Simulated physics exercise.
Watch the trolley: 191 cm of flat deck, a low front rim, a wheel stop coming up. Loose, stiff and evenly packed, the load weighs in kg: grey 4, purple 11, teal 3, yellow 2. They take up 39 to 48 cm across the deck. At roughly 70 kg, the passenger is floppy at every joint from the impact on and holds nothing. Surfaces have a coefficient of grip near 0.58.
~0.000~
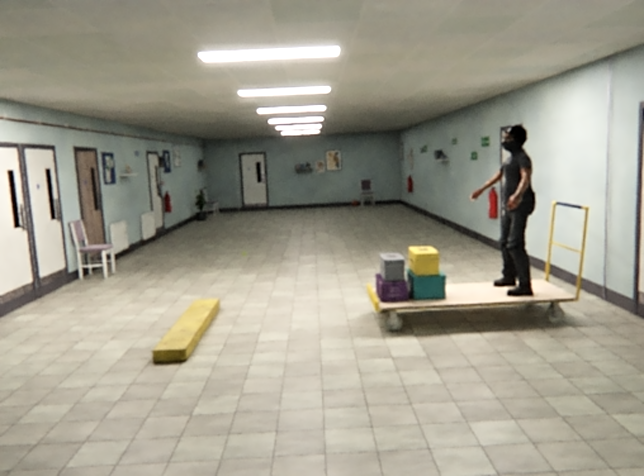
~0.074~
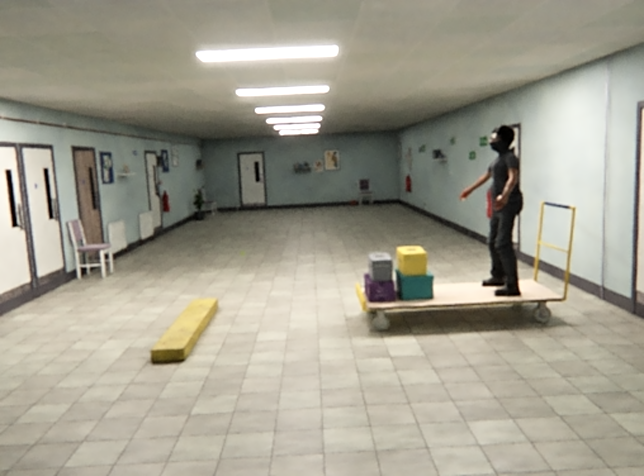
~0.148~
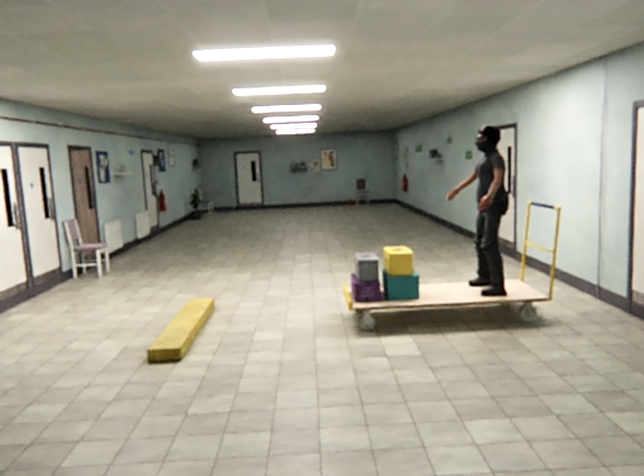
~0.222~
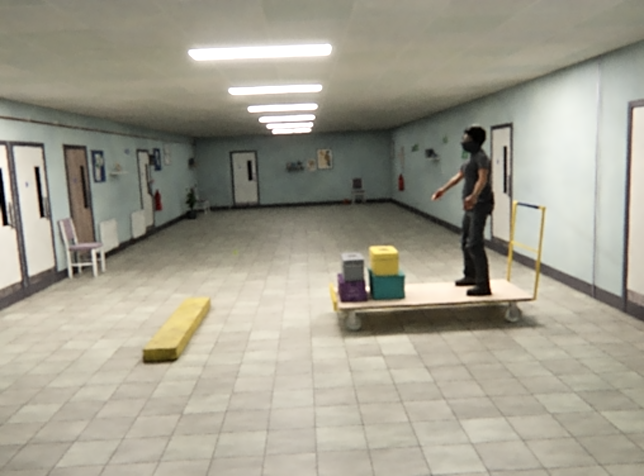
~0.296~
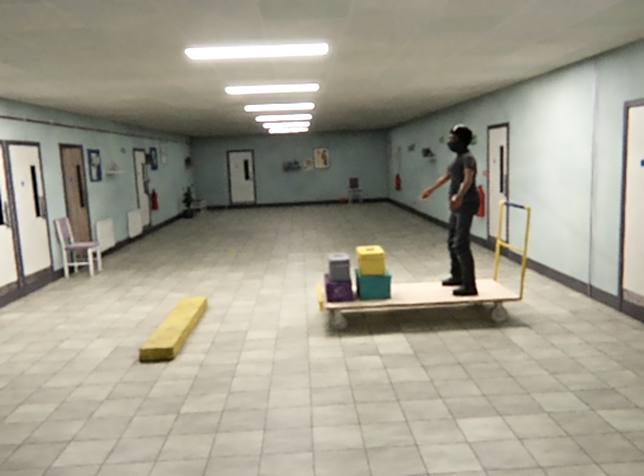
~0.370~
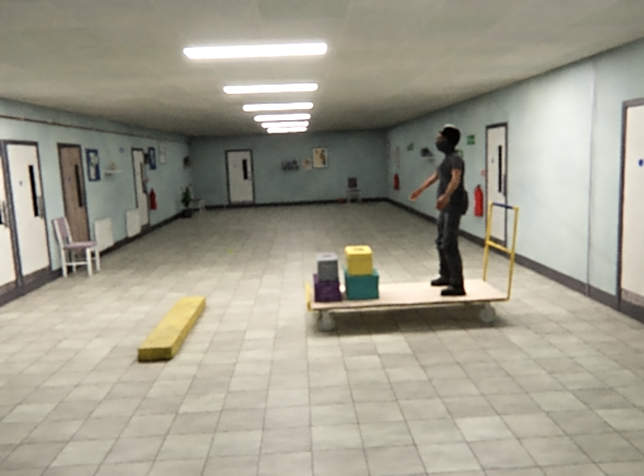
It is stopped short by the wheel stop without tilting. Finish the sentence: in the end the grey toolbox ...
In the end the grey toolbox has left the deck.
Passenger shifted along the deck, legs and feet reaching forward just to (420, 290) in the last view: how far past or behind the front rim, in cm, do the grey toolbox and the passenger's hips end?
The grey one would end 70 cm past the front rim, while the hips stop 110 cm behind it.
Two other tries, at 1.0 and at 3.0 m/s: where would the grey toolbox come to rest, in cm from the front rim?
10 cm behind, then 140 cm past.
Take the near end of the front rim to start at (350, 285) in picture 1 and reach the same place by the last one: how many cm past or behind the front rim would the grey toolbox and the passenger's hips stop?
So the grey one stops 10 cm short of the front rim, while the hips end up 130 cm behind it.
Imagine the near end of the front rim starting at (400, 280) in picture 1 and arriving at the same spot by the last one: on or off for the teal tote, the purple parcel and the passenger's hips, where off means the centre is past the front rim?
Then teal still riding, purple still riding, hips still riding.
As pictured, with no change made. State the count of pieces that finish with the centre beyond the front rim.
1.
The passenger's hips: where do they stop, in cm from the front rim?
They settle some 120 centimetres behind the rim.
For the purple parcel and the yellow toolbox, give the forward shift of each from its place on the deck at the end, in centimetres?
Shift, cm - purple: 5; yellow: 20.
After 1.27 s the deck stops.
After 1.82 s the grey toolbox is 9 cm past the rim, tilted 85°, near (171, 286) in the last picture's view.
After 2.27 s the grey toolbox is 60 cm past the rim, tilted 50°, near (123, 318) in the last picture's view.
When all is still (2.7 s), past the rim, grey toolbox; behind it, purple parcel, teal tote, yellow toolbox and the passenger's hips.
